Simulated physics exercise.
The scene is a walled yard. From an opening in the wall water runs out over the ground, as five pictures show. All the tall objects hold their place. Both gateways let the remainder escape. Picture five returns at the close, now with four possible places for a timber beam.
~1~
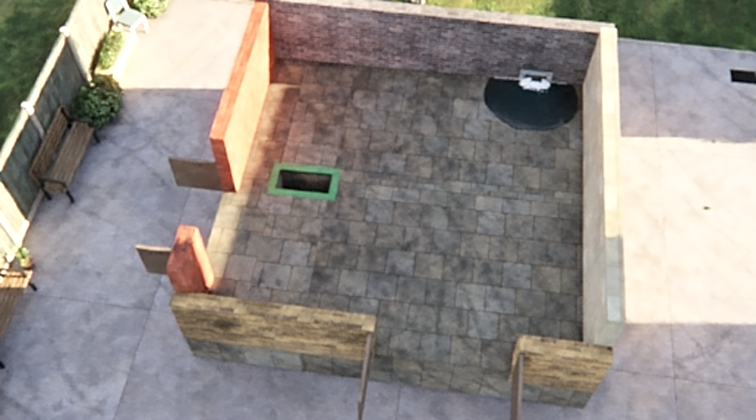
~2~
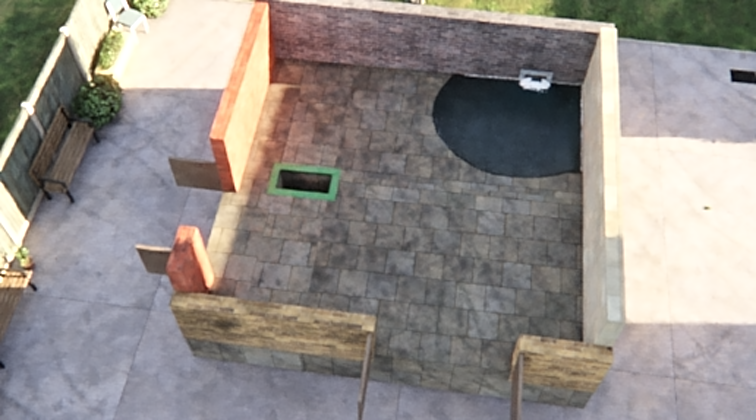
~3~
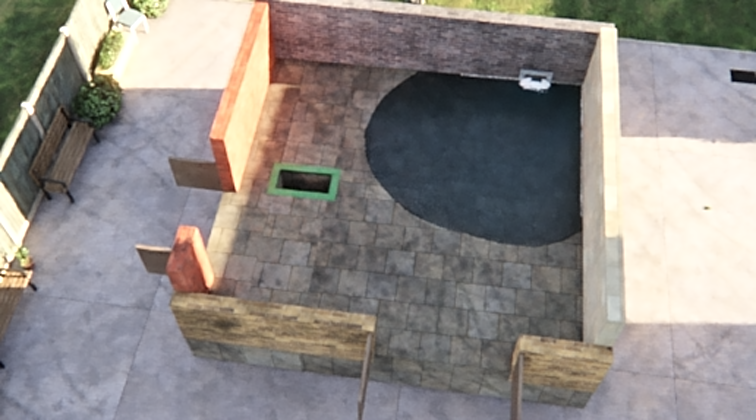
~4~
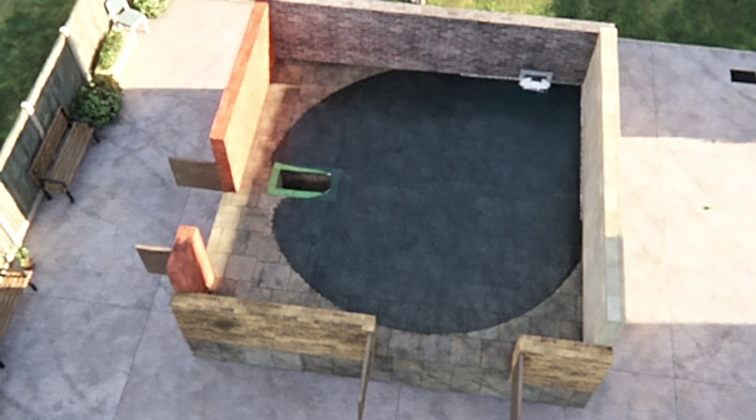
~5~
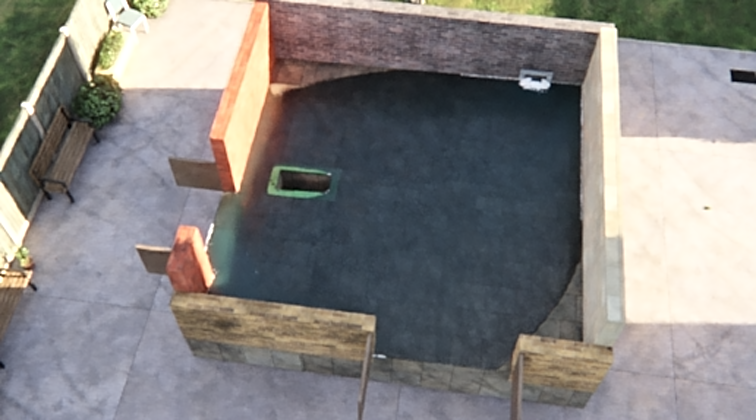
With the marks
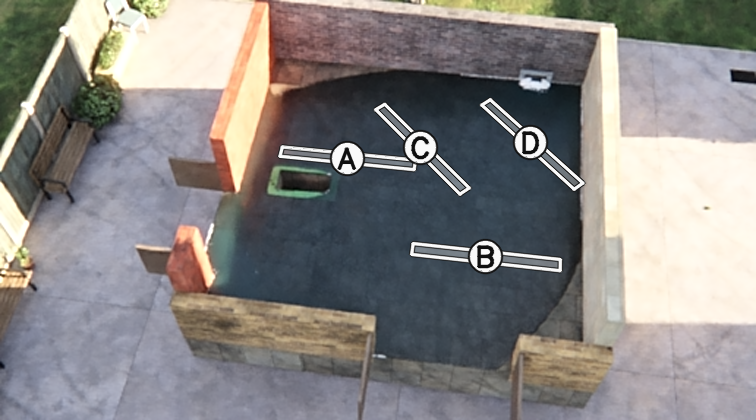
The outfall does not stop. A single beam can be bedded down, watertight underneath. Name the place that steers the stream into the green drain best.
Best: D.
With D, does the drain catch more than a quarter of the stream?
Yes, it does.
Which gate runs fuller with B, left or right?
The left gate.
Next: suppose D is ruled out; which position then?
Position B.
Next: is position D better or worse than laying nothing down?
Position D is better.
In white, A from (281, 151) to (414, 164); B from (412, 248) to (560, 265); C from (380, 106) to (464, 191); D from (486, 102) to (578, 186).
Choosing A, about 9 % of the stream goes into the green drain, about 91 % out by the gates.
Choosing B, about 28 % of the stream goes into the green drain, about 72 % out by the gates.
Choosing C, about 11 % of the stream goes into the green drain, about 89 % out by the gates.
Choosing D, about 43 % of the stream goes into the green drain, about 57 % out by the gates.
